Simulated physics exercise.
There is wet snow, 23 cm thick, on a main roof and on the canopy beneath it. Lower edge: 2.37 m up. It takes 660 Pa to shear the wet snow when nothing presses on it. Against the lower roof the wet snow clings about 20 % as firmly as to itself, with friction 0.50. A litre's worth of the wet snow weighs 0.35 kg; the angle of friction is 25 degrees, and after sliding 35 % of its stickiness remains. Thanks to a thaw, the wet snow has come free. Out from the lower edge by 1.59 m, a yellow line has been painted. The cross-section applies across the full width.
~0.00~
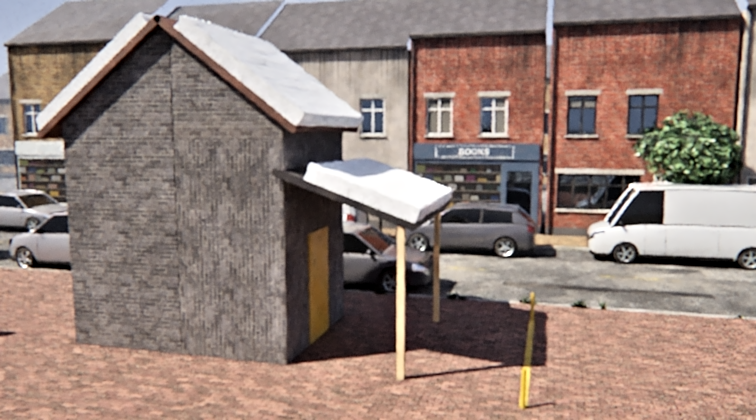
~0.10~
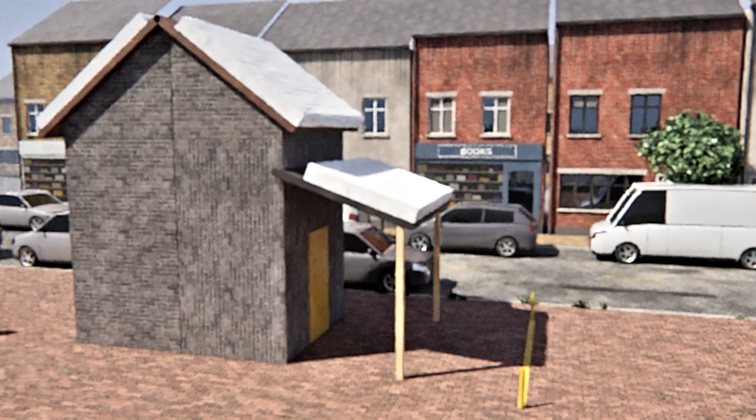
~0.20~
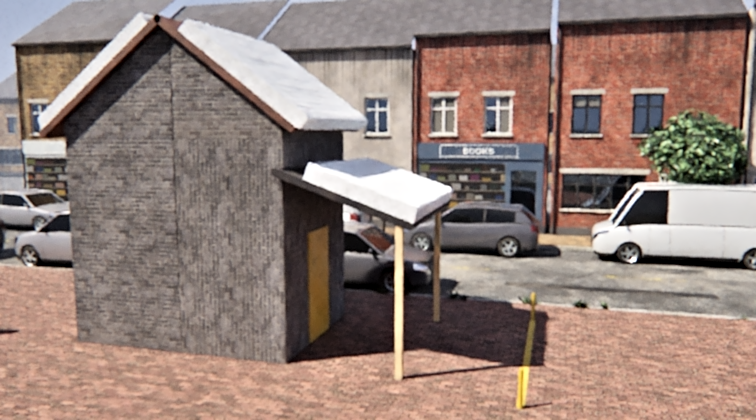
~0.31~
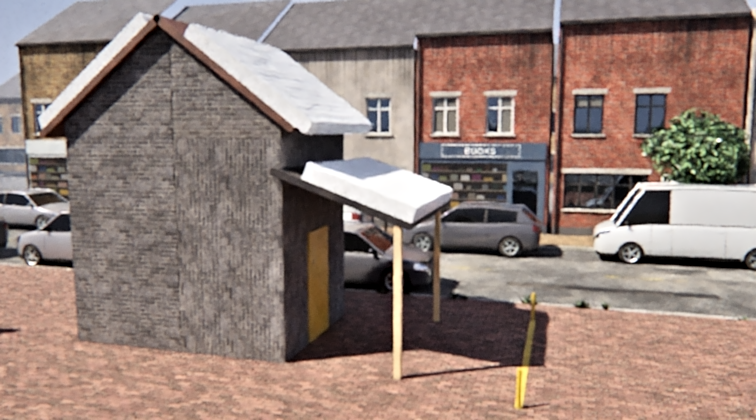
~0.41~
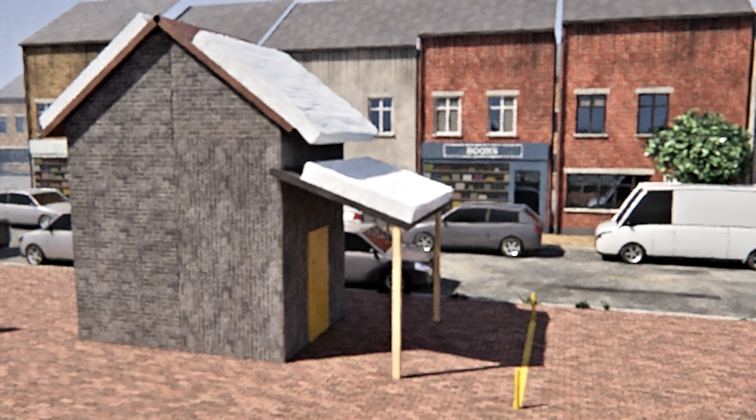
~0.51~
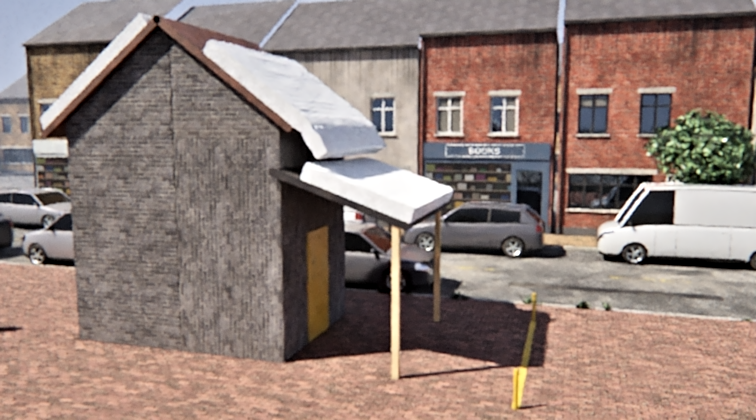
A small grey brick building with snow on its pitched roof stands at left on reddish paving, seen from slightly above, across from terraced shops. A yellow door, a lower snow-covered canopy on pale posts and a yellow line lie to its right, with parked cars and a white van behind. The right-hand roof snow slides down the slope, slowly then faster, jutting over the canopy and cracking, while the view drifts slightly.
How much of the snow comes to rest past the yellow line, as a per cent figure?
Roughly 23 per cent.
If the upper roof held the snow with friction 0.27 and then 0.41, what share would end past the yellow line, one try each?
First try 10 per cent, second try 3 per cent.
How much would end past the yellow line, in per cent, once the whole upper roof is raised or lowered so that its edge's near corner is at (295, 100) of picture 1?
40 per cent or so.
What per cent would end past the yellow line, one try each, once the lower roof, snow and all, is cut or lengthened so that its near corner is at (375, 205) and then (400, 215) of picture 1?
Try 1: 30 %; try 2: 25 %.
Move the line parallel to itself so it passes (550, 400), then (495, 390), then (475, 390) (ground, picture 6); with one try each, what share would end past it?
In that order: 14 %, 30 %, 40 %.
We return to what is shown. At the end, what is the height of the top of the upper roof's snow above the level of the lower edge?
About 0.7 m above the lower edge.
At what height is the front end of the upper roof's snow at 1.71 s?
Somewhere around 0.2 metres, I'd say.
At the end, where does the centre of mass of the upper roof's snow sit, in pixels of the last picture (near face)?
About (478, 329).
After 1.06 s, none is below the lower edge and 0 % is past the line.
After 1.71 s, 35 % is below the lower edge and 0 % is past the line.
After 2.35 s, 65 % is below the lower edge and 22 % is past the line.
After 3.00 s, 66 % is below the lower edge and 23 % is past the line.
After 3.20 s, 66 % is below the lower edge and 23 % is past the line.
